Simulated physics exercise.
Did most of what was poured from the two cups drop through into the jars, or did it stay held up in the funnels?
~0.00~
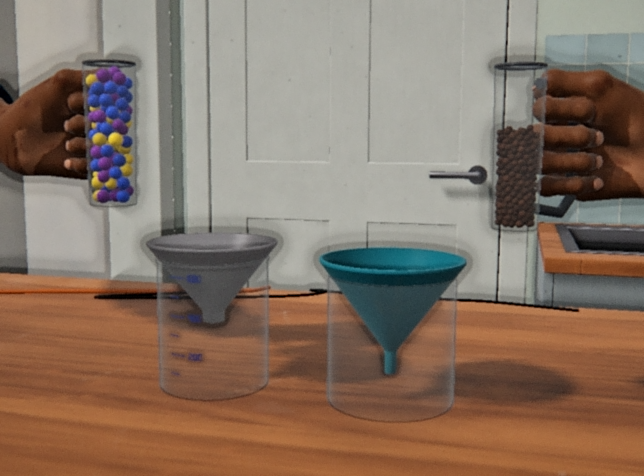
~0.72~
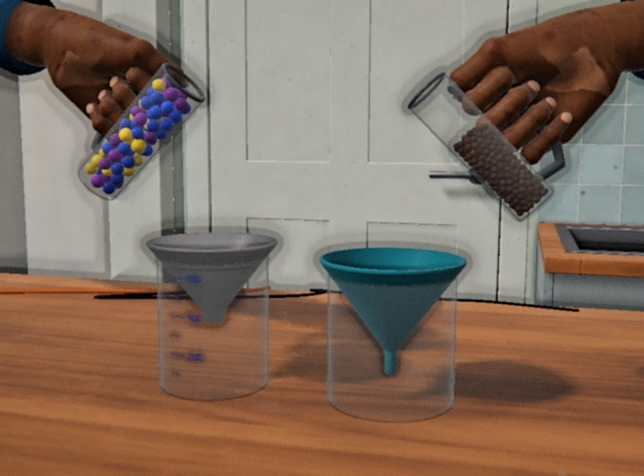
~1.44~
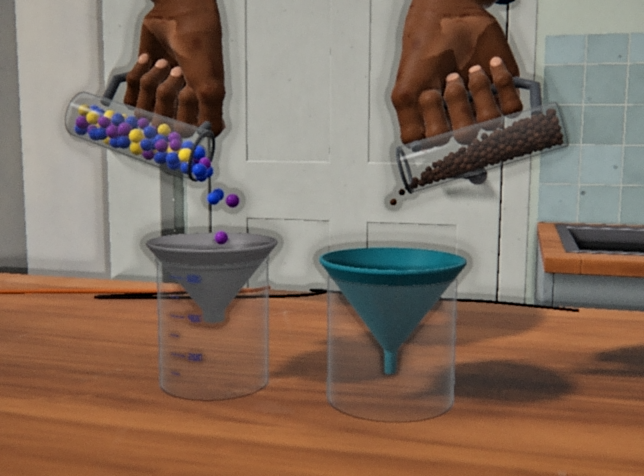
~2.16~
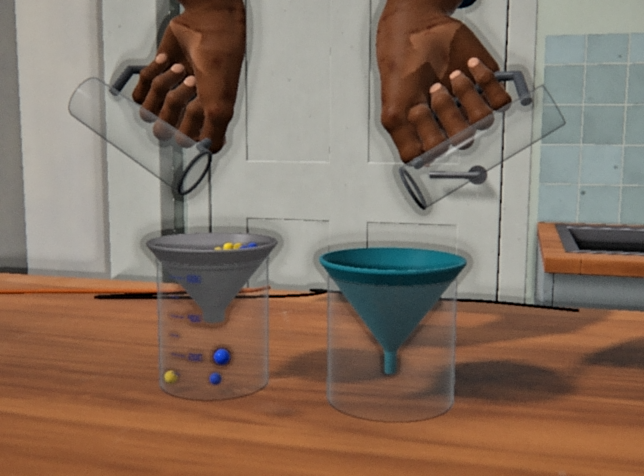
Most of it stayed held up in both funnels. Only a few colorful balls got down into the left jar, and the right jar stayed empty beneath its funnel.
